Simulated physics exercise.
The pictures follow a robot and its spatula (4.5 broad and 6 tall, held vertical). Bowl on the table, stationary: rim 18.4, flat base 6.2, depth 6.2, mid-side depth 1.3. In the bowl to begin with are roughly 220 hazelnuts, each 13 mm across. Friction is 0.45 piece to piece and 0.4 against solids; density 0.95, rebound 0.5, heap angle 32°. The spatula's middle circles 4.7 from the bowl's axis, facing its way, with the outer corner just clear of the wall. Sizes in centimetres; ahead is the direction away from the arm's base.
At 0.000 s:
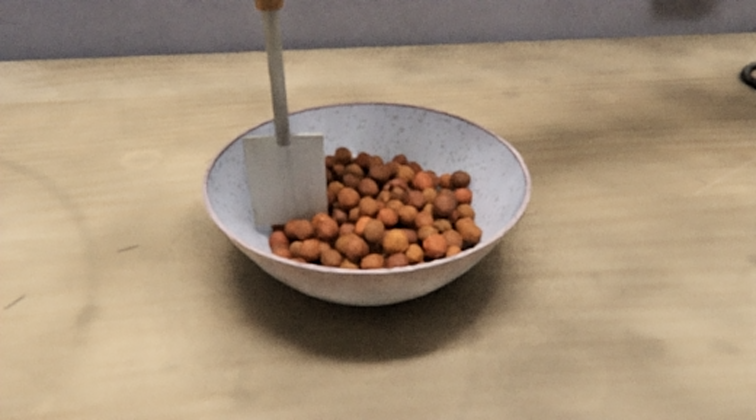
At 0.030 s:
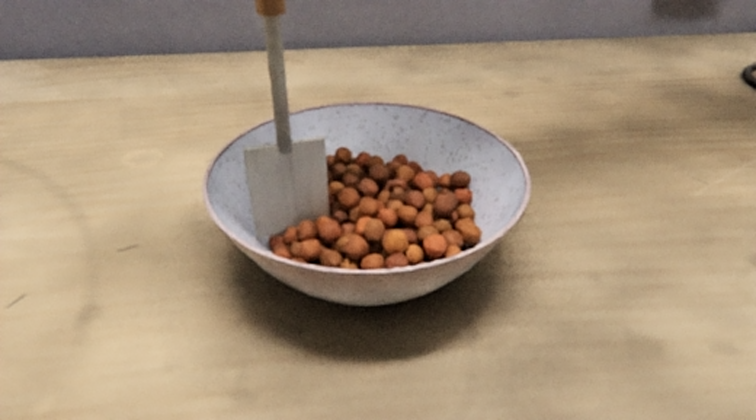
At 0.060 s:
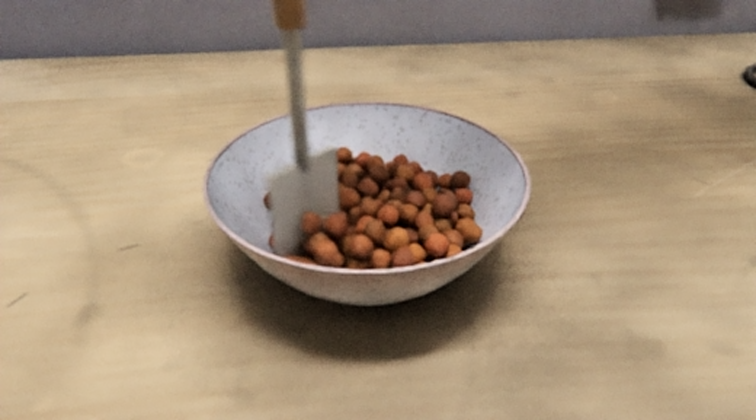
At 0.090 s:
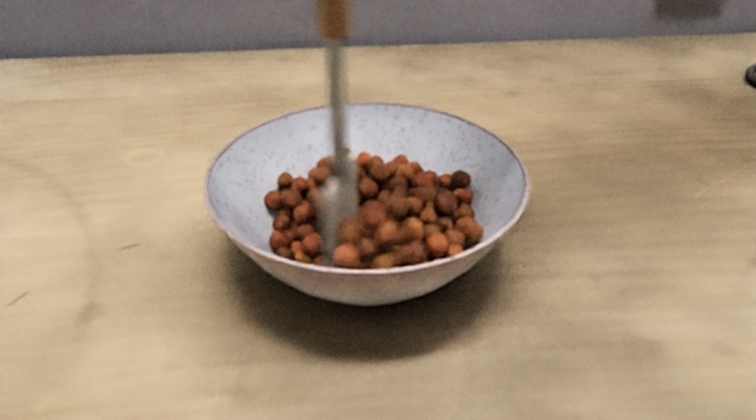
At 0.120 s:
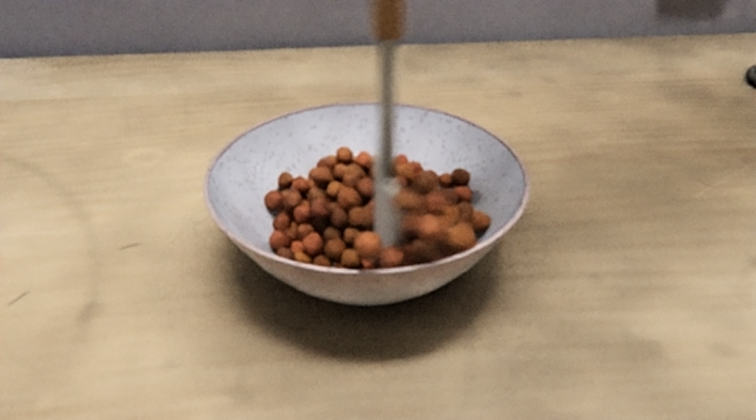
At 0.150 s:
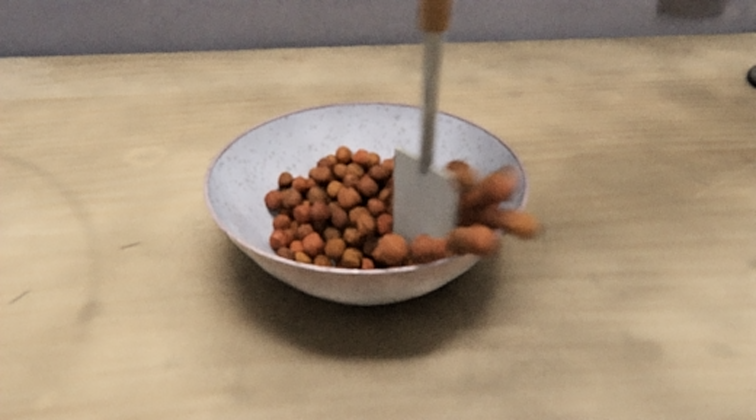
In this clip, a vertical spatula starts at the left side of a speckled bowl of round brown nuts on a table, then sweeps rightward through them, turning as it pushes several up and over the right rim.
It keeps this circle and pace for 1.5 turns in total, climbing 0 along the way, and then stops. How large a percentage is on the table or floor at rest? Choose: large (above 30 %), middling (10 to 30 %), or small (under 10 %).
Large.
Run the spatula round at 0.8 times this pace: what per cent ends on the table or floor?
It would come to around 35 percent.
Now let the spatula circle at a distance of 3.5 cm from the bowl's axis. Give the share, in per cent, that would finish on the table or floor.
Near 30 %.
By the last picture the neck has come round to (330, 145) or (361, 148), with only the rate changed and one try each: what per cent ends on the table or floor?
Roughly 15 per cent on the first try and 20 per cent on the second.
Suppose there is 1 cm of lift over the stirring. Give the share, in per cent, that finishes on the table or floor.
It comes to some 35 per cent.
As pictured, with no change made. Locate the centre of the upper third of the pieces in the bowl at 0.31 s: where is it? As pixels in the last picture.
Around (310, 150).
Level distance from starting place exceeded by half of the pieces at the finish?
Some 11 cm.
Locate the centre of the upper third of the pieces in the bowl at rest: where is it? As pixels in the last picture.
In the final view it lies around (390, 184).
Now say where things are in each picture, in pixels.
The spatula neck at (281, 111), 0° round; upper third of the load around (382, 202), from x 275 to 470, top at y 155; 218 in the bowl, in the first frame.
The spatula neck at (282, 118), 11° round; upper third of the load around (382, 202), from x 275 to 470, top at y 155, in the second frame.
The spatula neck at (300, 135), 39° round; upper third of the load around (376, 207), from x 275 to 470, top at y 155, in the third frame.
The spatula neck at (339, 146), 68° round; upper third of the load around (384, 208), from x 275 to 470, top at y 155, in the fourth frame.
The spatula neck at (387, 147), 97° round; upper third of the load around (409, 210), from x 275 to 480, top at y 155, in the fifth frame.
The spatula neck at (428, 137), 126° round; upper third of the load around (439, 198), from x 275 to 525, top at y 155; 213 in the bowl, 5 in flight or on the tool, in the sixth frame.
After 0.31 s, 284° round, highest piece 11 above the table; 181 in the bowl, 12 on the table or floor, 25 in flight or on the tool.
After 0.47 s, 82° round, highest piece 11 above the table; 147 in the bowl, 48 on the table or floor, 23 in flight or on the tool.
After 0.76 s, 180° round, highest piece 7 above the table; 122 in the bowl, 95 on the table or floor, 1 in flight or on the tool.
After 1.46 s, 180° round, highest piece 4 above the table; 122 in the bowl, 96 on the table or floor.
In the end, 122 in the bowl, 96 on the table or floor. That is 44 % on the table or floor.
